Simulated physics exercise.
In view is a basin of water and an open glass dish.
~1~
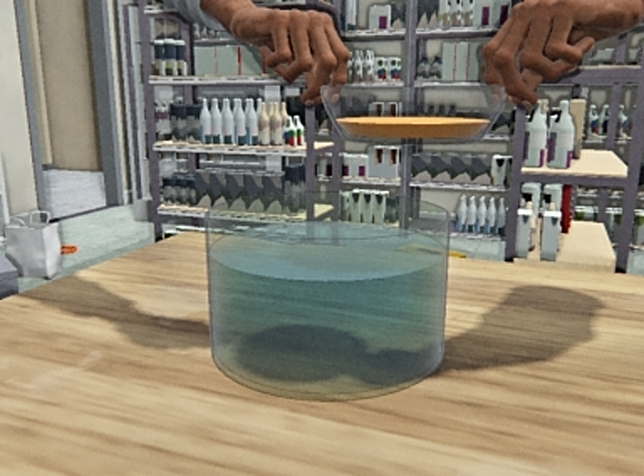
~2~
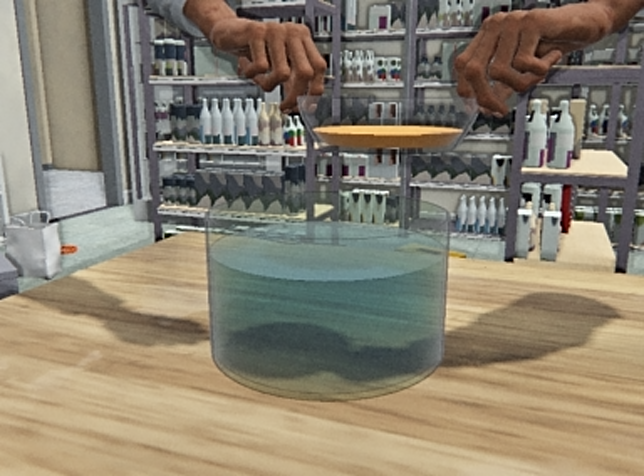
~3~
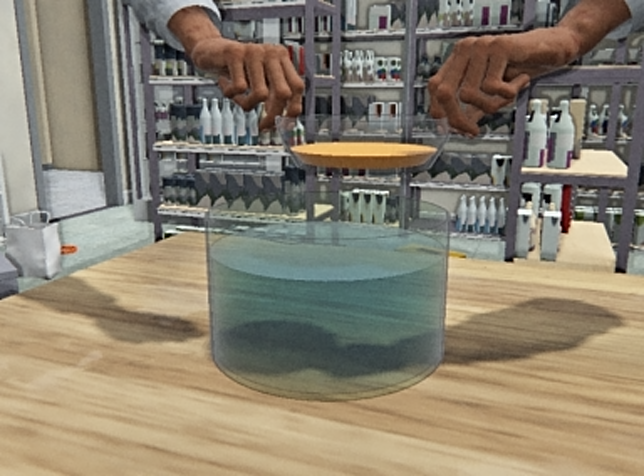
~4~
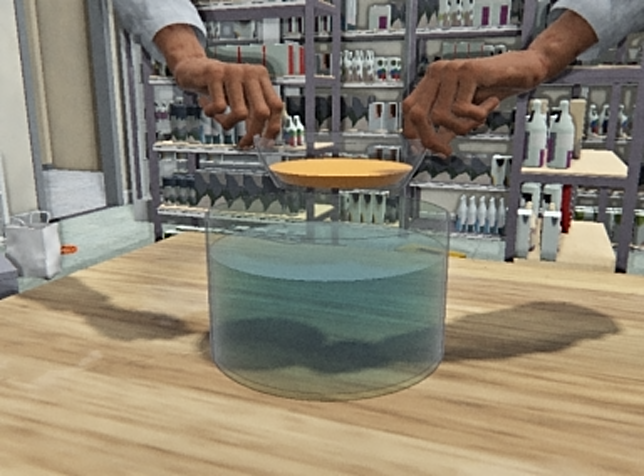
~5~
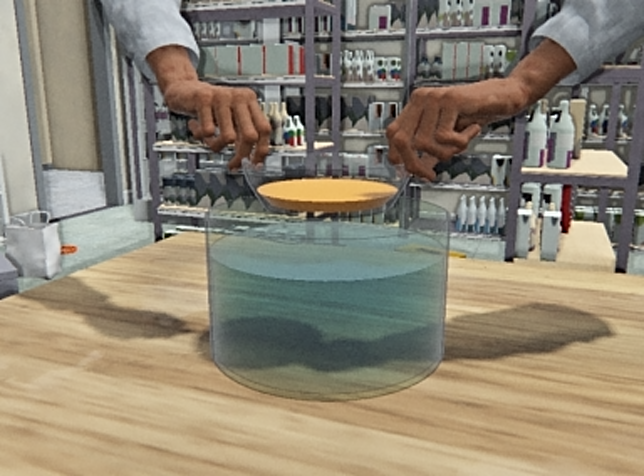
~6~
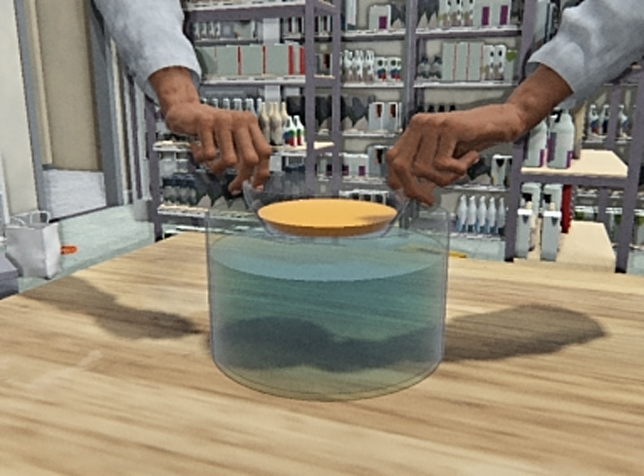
The video shows two hands holding an open glass dish of orange contents above a clear basin of water on a wooden table, lowering it steadily while shifting it slightly left until it is just over the water's surface.
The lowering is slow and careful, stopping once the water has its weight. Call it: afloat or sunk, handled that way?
Afloat.
Soon after, the dish dips into the water.
Later, it bobs and steadies.
In the end, the dish floats with about half of its side showing.
